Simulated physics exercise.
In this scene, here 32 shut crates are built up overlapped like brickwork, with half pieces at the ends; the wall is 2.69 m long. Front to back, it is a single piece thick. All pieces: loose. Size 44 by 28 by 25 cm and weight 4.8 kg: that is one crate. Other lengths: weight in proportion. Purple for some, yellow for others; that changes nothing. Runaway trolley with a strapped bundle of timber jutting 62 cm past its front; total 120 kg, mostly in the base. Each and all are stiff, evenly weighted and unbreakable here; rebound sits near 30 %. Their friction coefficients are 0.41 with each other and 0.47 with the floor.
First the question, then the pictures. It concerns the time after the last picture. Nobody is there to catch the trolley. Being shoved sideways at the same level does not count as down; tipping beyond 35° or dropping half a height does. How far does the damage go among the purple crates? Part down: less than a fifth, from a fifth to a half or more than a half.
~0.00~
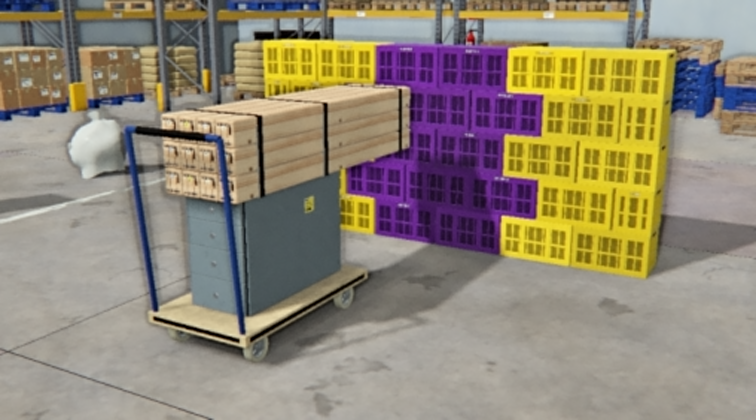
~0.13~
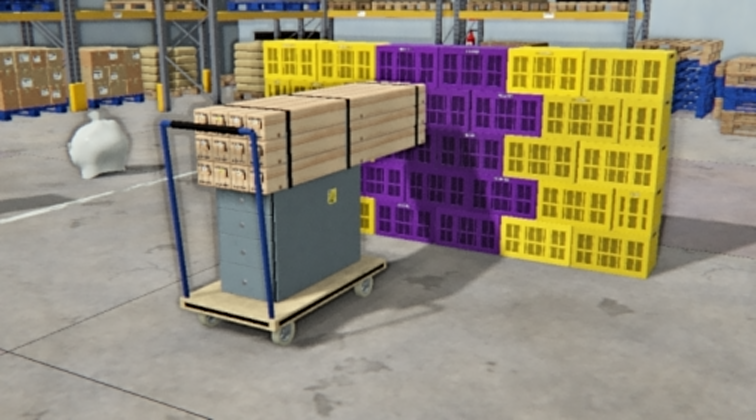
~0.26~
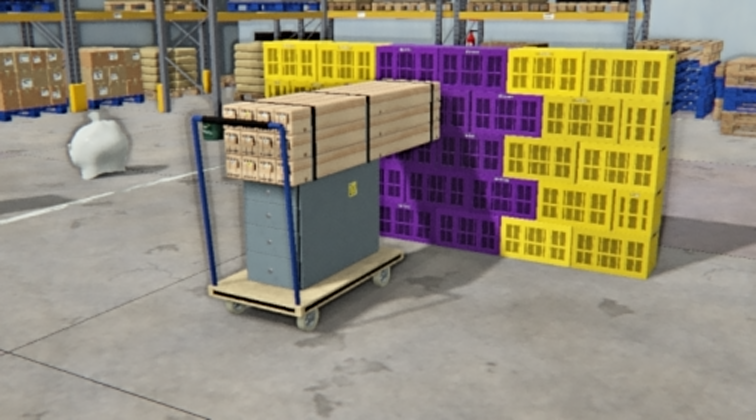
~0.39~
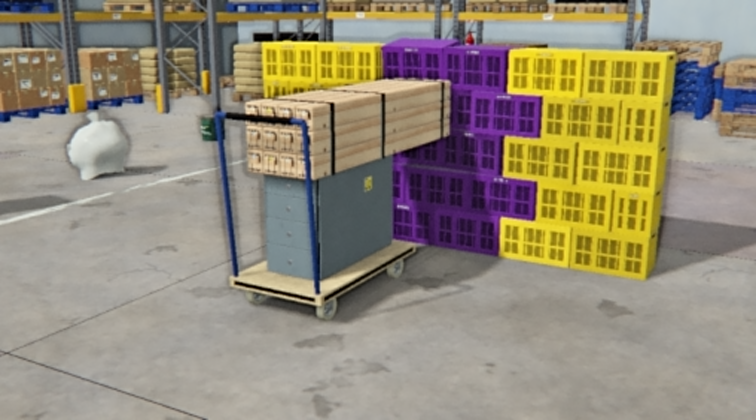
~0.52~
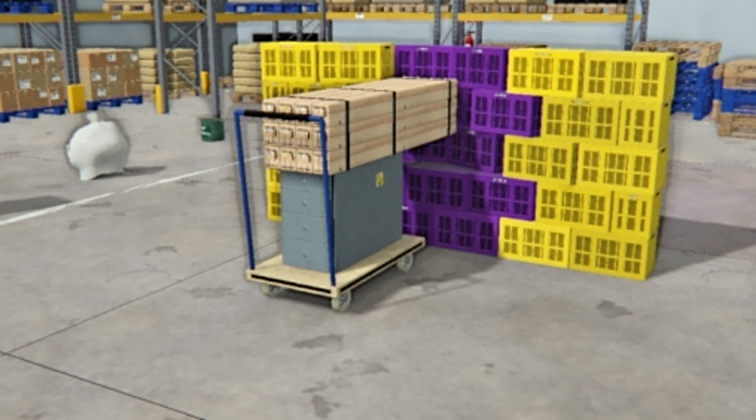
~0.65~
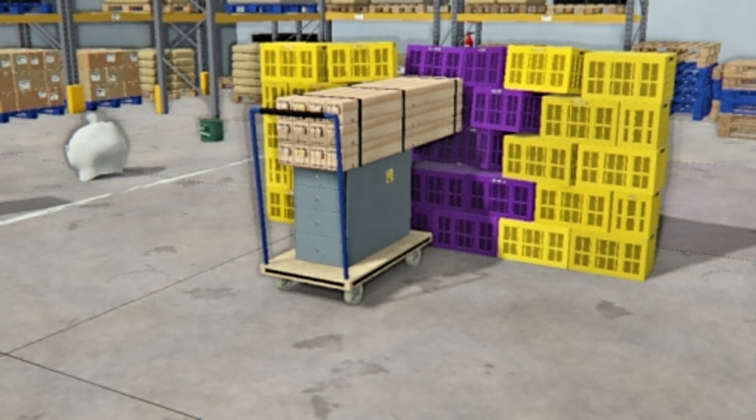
I'd say the part that goes down is greater than half.
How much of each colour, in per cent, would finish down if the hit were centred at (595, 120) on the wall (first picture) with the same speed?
For yellow it's 40 per cent, for purple 20 per cent.
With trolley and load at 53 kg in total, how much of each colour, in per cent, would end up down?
Colour by colour that makes yellow 10, purple 60 percent.
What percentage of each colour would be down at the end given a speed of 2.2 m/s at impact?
Down at the end: Yellow 10 per cent, purple 70 per cent.
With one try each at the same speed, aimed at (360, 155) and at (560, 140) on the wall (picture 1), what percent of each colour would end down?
You'd get yellow at 40 followed by 40, and purple at 50 followed by 20 percent.
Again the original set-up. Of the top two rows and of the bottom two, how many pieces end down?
From above 7, from below 0.
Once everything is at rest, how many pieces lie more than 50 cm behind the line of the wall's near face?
Roughly 8 of them.
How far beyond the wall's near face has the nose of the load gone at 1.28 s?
Around 80 cm beyond.
After 0.78 s, load 46 cm past the wall's line, still rolling; 2 of the 12 purple crates down (2 of 32 in all colours); top purple crate 24° from how it stood, 16 cm lower.
After 1.02 s, load 65 cm past the wall's line, still rolling; 7 of the 12 purple crates down (8 of 32 in all colours); top purple crate on its side.
After 1.28 s, load 79 cm past the wall's line, still rolling; 7 of the 12 purple crates down (9 of 32 in all colours); top purple crate 68° from how it stood, 97 cm lower.
After 1.68 s, load 85 cm past the wall's line, stopped; 7 of the 12 purple crates down (9 of 32 in all colours); top purple crate on its side.
In the end (2.9 s), load 85 cm past the wall's line, stopped; 7 of the 12 purple crates down (9 of 32 in all colours); top purple crate on its side; top yellow crate unmoved. That is 58 per cent. From the last view, middles, top purple crate near (460, 180), top yellow crate near (629, 77).
